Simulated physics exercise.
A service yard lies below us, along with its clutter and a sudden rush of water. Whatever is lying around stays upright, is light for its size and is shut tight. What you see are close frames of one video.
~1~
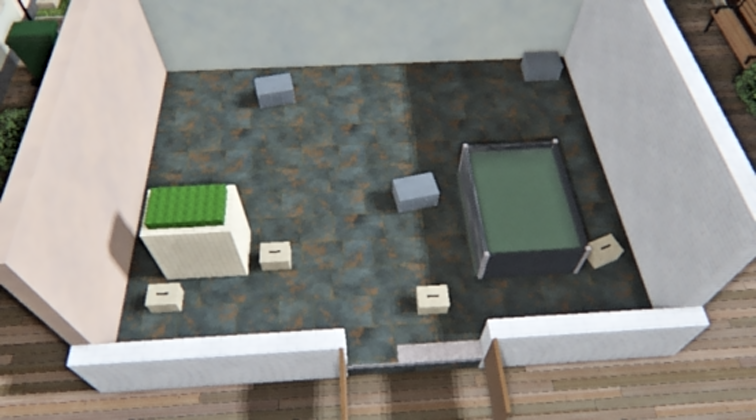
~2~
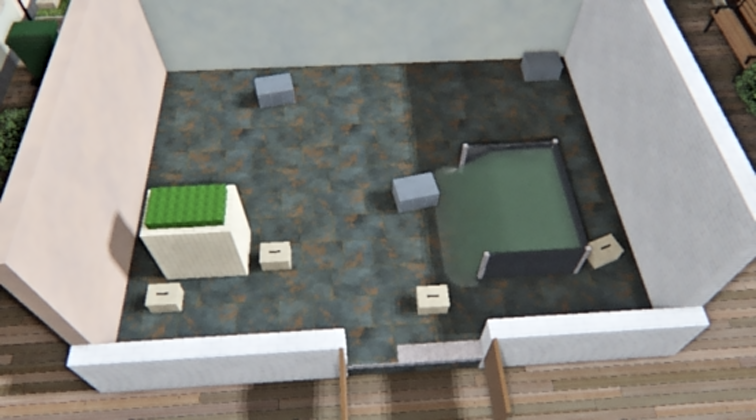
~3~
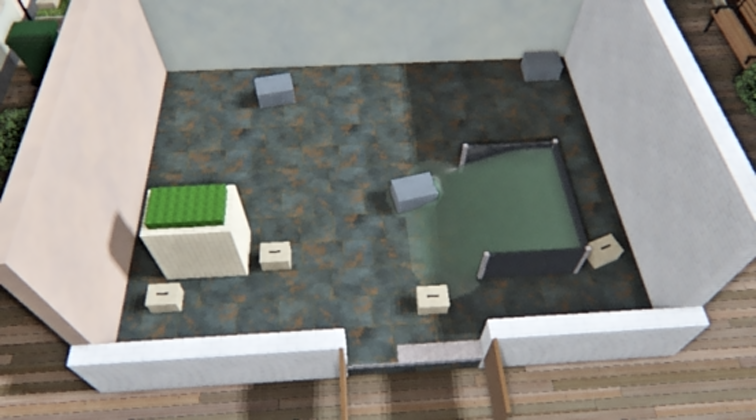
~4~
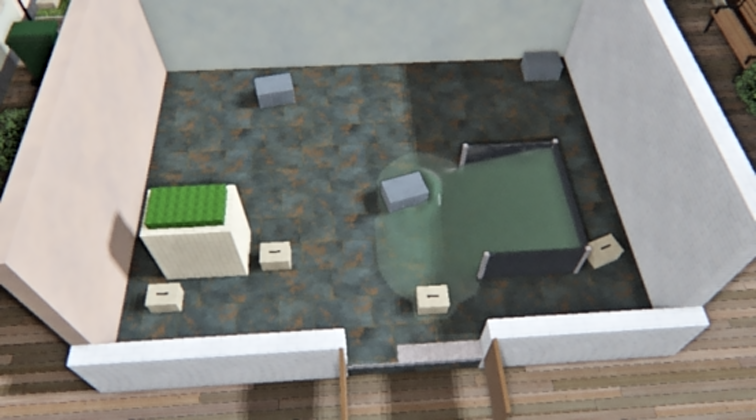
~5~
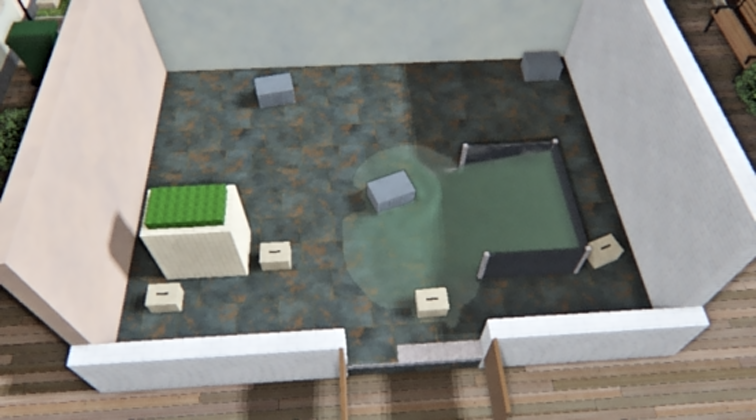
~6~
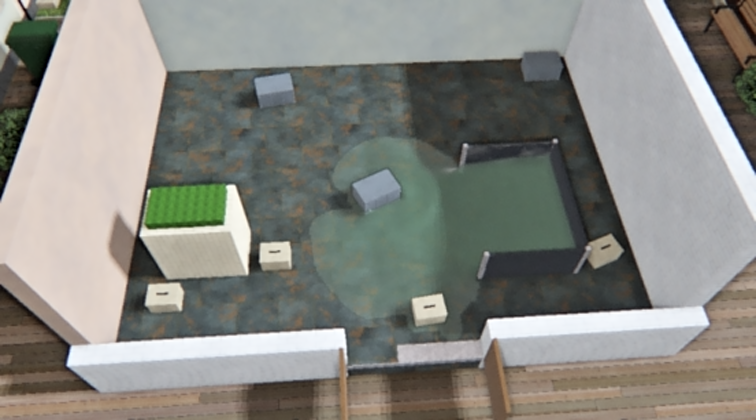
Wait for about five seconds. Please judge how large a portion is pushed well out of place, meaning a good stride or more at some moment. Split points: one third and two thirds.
Middle band.
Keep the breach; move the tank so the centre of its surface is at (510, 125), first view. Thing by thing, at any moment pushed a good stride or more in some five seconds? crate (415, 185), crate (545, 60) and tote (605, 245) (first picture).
Result per object - went far, stayed close, stayed close.
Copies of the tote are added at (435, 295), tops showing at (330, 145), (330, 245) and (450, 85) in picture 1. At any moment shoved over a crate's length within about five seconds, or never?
Shoved clear, shoved clear, stays put.
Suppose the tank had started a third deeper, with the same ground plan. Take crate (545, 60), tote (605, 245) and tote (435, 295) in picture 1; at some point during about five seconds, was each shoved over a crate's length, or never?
Respectively, never gets that far, never gets that far, gets that far.
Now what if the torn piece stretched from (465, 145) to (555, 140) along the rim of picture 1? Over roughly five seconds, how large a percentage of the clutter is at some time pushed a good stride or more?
By my reckoning, around 30 percent.
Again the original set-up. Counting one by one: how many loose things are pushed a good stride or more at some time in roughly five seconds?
The count is 4.
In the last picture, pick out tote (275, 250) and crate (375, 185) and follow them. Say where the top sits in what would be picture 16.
Look for them at about (252, 281) and about (265, 153).
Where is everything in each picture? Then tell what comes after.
In the first picture, a crate at (416, 187) rests on the ground; a tote at (433, 296) rests on the ground; 0 of 7 have shifted.
In the second picture, a crate at (416, 187) rests on the ground; a tote at (433, 296), on the bottom; 0 of 7 have shifted.
In the third picture, a crate at (414, 187), on the bottom; a tote at (433, 296) rests on the ground; 0 of 7 have shifted.
In the fourth picture, a crate at (405, 187) rests on the ground, close to its start; a tote at (433, 296) rests on the ground; 1 of 7 have shifted.
In the fifth picture, a crate at (391, 187) rests on the ground, a stride from its start; a tote at (432, 299), on the bottom, close to its start; 1 of 7 have shifted.
In the sixth picture, a crate at (376, 186) rests on the ground, a stride from its start; a tote at (429, 307), on the bottom, close to its start; 2 of 7 have shifted.
A moment on, 1 of 7 are well off their spots; 0 afloat.
Next, 3 of 7 are well off their spots; 1 afloat.
Later, 4 of 7 are well off their spots; 2 afloat.
In the end, 4 of 7 are well off their spots, and 4 have been at some point; 2 afloat.
